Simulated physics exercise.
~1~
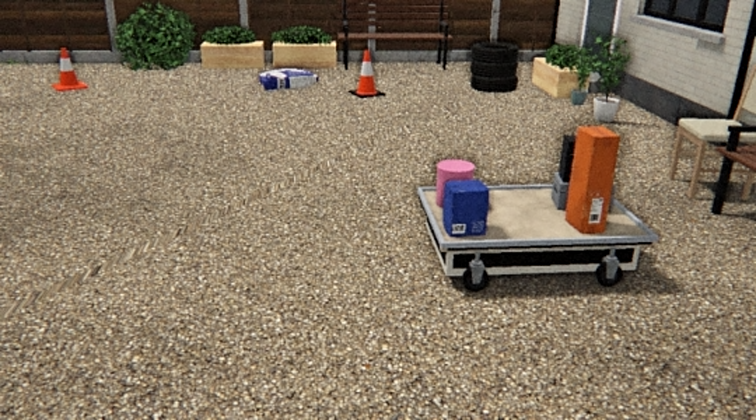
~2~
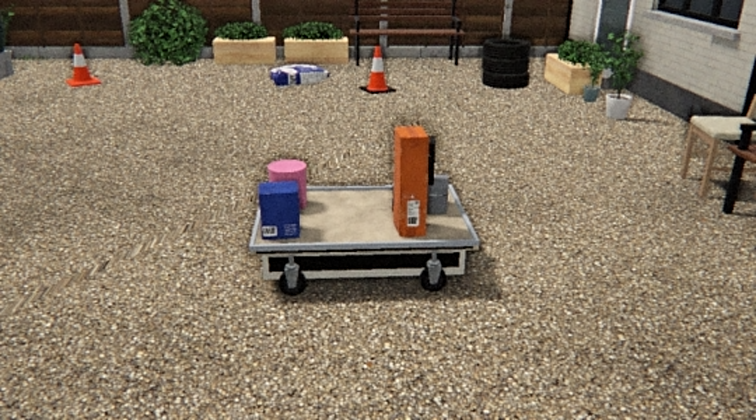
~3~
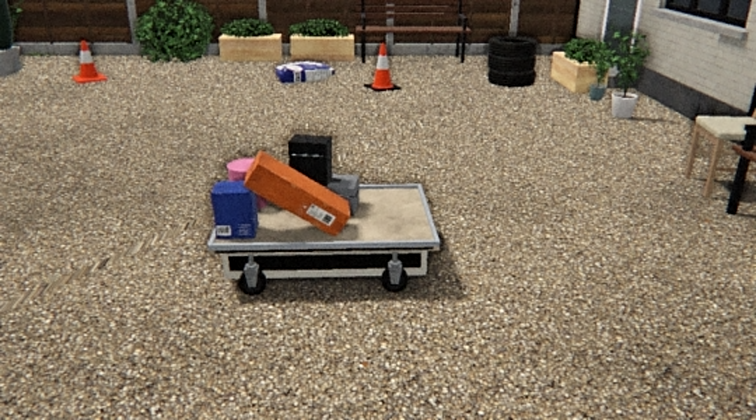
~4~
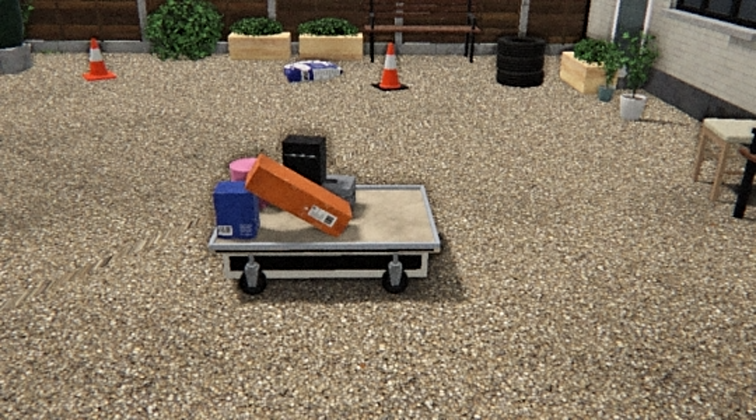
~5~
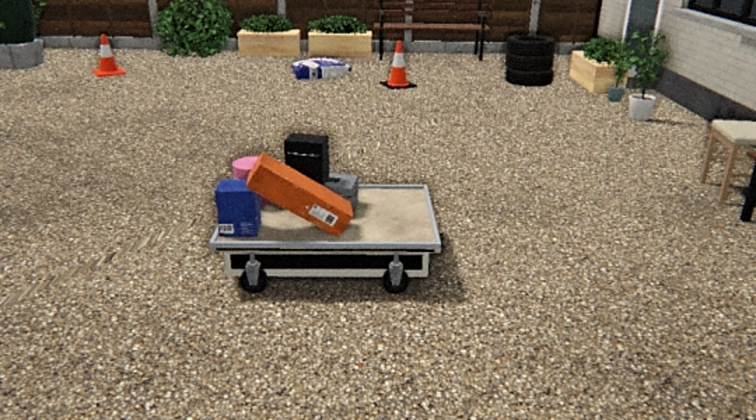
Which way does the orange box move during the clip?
The orange box moves to the left, riding along with the cart and tipping over that way on the deck.
